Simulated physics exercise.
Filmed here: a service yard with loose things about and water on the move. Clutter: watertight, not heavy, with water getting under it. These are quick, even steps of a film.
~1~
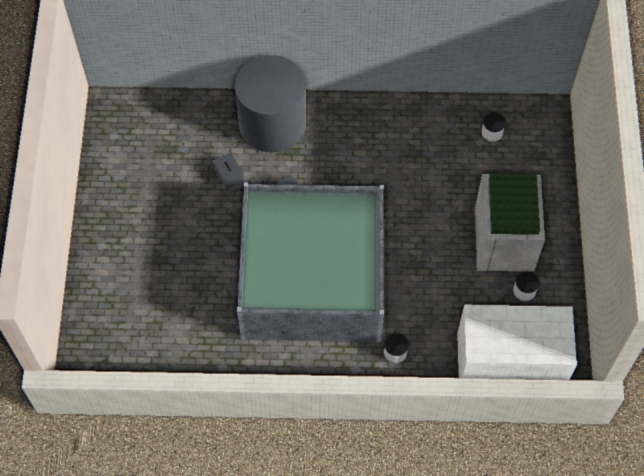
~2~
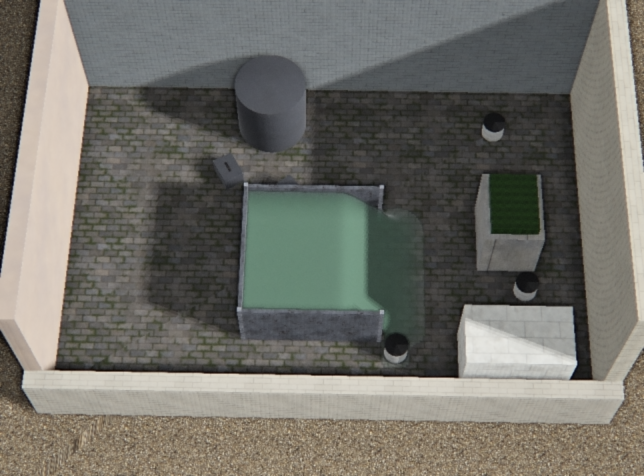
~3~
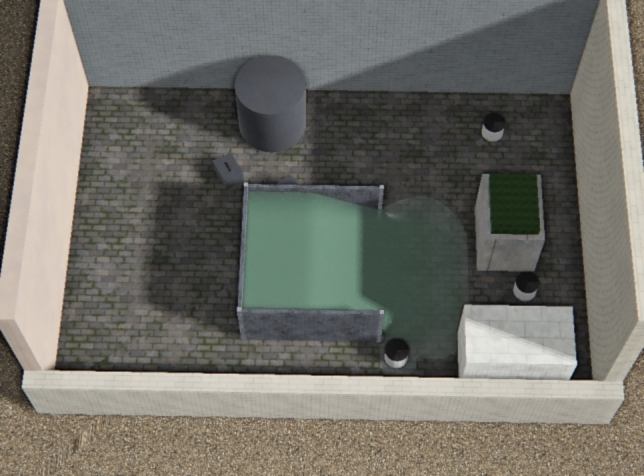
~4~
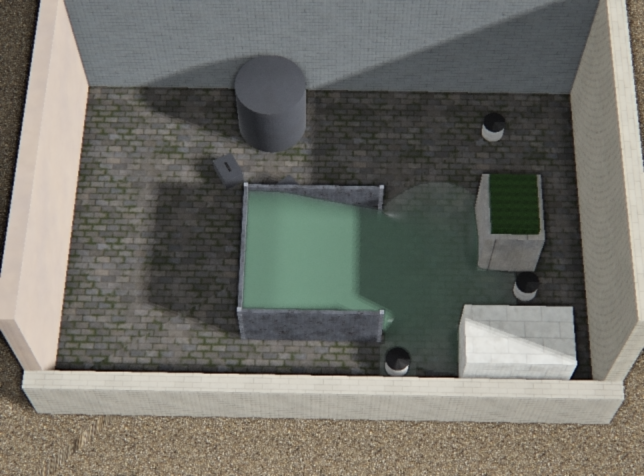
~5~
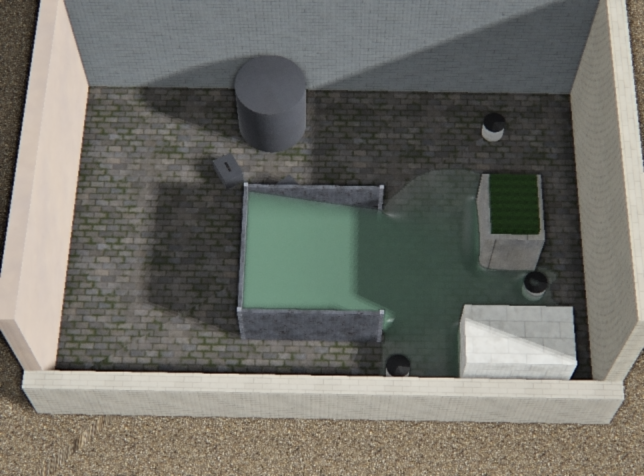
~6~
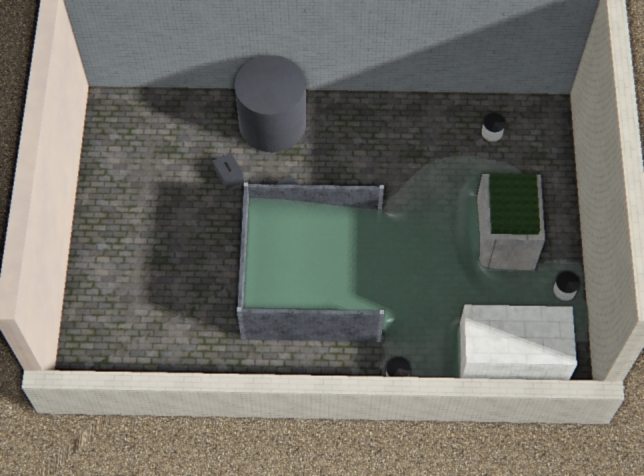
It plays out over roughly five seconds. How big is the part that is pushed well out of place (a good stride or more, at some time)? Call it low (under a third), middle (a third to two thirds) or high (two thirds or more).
High.
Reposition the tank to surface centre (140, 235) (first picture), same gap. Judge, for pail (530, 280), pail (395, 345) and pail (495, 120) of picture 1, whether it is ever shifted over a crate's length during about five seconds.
Result per object - went far, went far, went far.
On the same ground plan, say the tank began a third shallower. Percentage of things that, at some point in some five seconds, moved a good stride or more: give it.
Something like 60 % of the loose things.
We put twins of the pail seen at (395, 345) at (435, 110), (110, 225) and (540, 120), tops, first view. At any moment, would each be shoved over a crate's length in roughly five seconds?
Listed in order: Displaced, hardly budges, then displaced.
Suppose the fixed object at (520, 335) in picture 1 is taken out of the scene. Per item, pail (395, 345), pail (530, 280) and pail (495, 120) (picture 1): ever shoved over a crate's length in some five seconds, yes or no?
First object was driven off; second object was driven off; third object was driven off.
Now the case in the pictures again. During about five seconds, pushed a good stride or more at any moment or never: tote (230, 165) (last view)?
Note - travel: Within that distance.
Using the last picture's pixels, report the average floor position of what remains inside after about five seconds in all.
Centre estimate: Around (271, 178).
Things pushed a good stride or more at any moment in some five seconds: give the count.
The count is 4.
A moment on, 1 of 5 are well off their spots; 1 afloat.
Next, 3 of 5 are well off their spots; 3 afloat.
Later, 3 of 5 are well off their spots; 2 afloat.
In the end, 4 of 5 are well off their spots, and 4 have been at some point; 4 afloat.
